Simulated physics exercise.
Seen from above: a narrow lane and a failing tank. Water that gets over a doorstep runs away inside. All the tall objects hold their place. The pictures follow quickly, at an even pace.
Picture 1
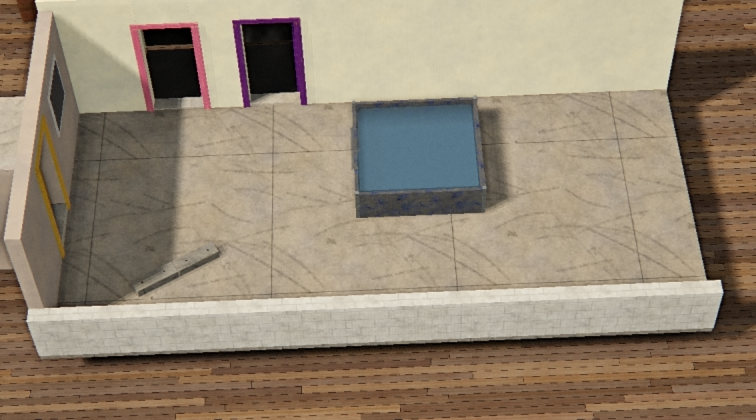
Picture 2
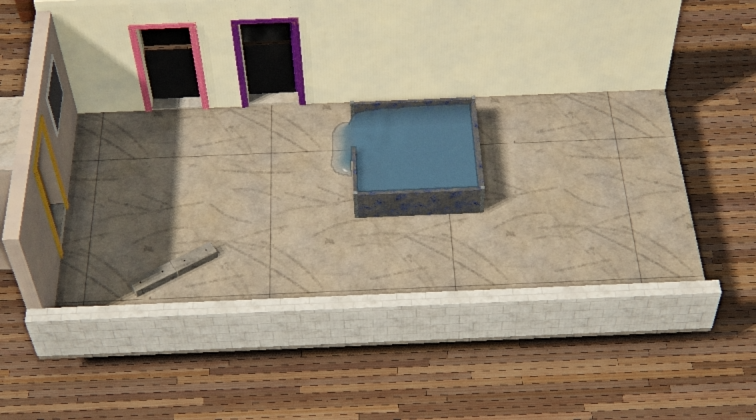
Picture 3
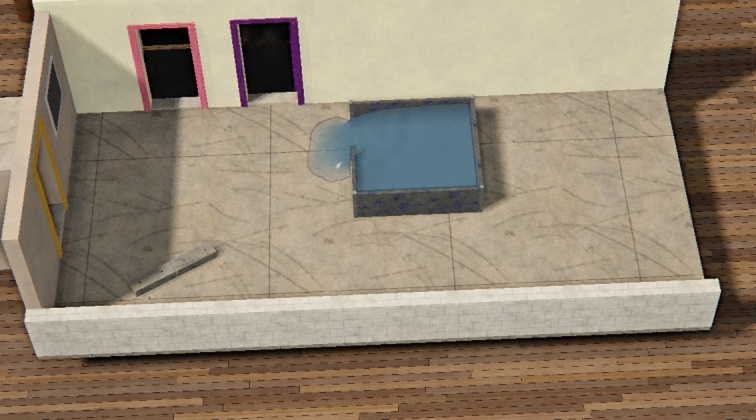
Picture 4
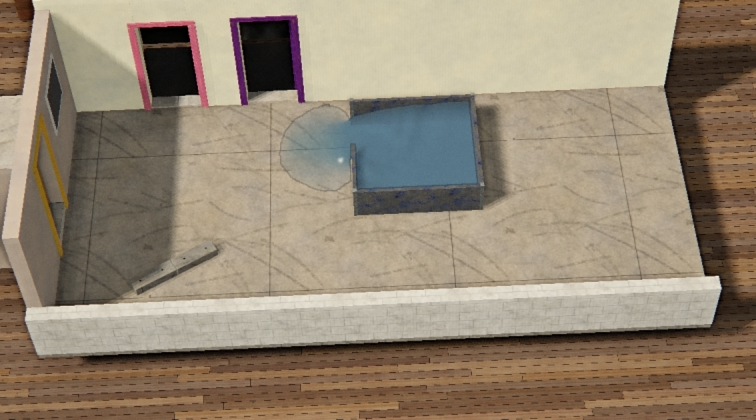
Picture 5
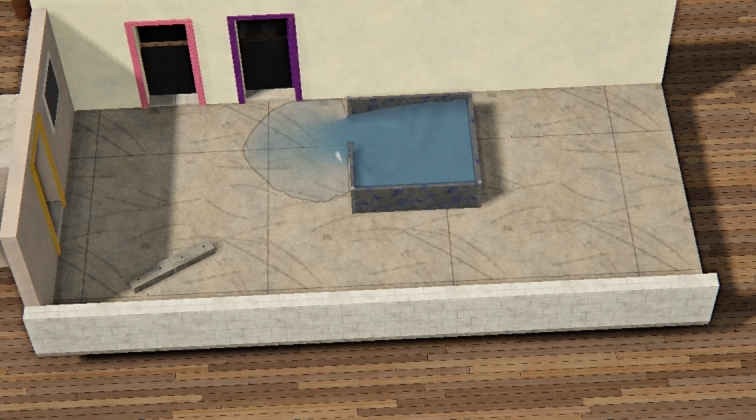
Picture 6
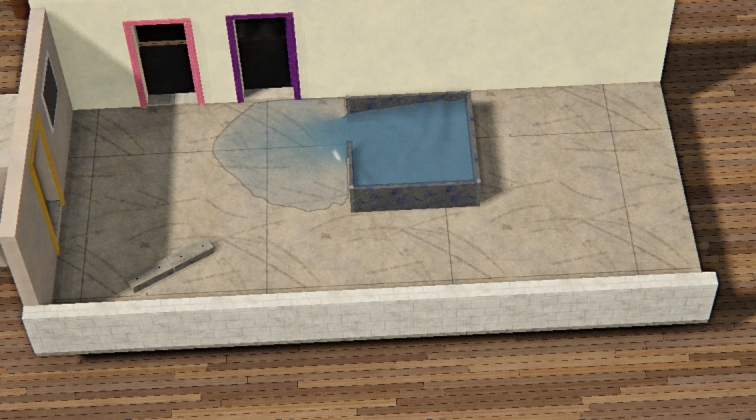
Water broke out through the left side of a full square tank and spread leftward across the stone floor in a widening, rounded sheet, passing in front of the purple-framed doorway.
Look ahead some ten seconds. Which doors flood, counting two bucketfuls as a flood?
One by one: The yellow door stays under that; the purple door takes more than that; the pink door takes more than that.
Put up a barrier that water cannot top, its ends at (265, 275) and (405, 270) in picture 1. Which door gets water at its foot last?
The door marked yellow.
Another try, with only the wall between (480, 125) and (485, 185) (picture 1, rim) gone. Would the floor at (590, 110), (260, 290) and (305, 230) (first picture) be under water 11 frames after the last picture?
As listed: Under water, clear, free of water.
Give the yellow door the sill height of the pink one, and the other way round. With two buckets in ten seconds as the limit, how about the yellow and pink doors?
Then: The yellow door lets more in; the pink door keeps below it.
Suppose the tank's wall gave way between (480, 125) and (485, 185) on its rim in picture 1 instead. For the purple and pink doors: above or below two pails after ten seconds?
The purple one stays under, the pink one takes less.
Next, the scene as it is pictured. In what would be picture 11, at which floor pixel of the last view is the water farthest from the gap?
Roughly at (112, 141).
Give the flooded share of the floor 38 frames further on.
Some 40 per cent.
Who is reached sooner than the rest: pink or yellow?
I say the pink-painted one.
A moment on, water covers 20 % of the floor; the yellow door not reached, the purple door under two buckets in, the pink door wet at the sill, nothing in.
Next, water covers 30 % of the floor; the yellow door not reached, the purple door over two buckets in, the pink door under two buckets in.
Then, water covers 35 % of the floor; the yellow door wet at the sill, nothing in, the purple door over two buckets in, the pink door under two buckets in.
Later, water covers 40 % of the floor; the yellow door wet at the sill, nothing in, the purple door far over two buckets in, the pink door over two buckets in.
In the end, water covers 65 % of the floor; the yellow door wet at the sill, nothing in, the purple door far over two buckets in, the pink door over two buckets in.
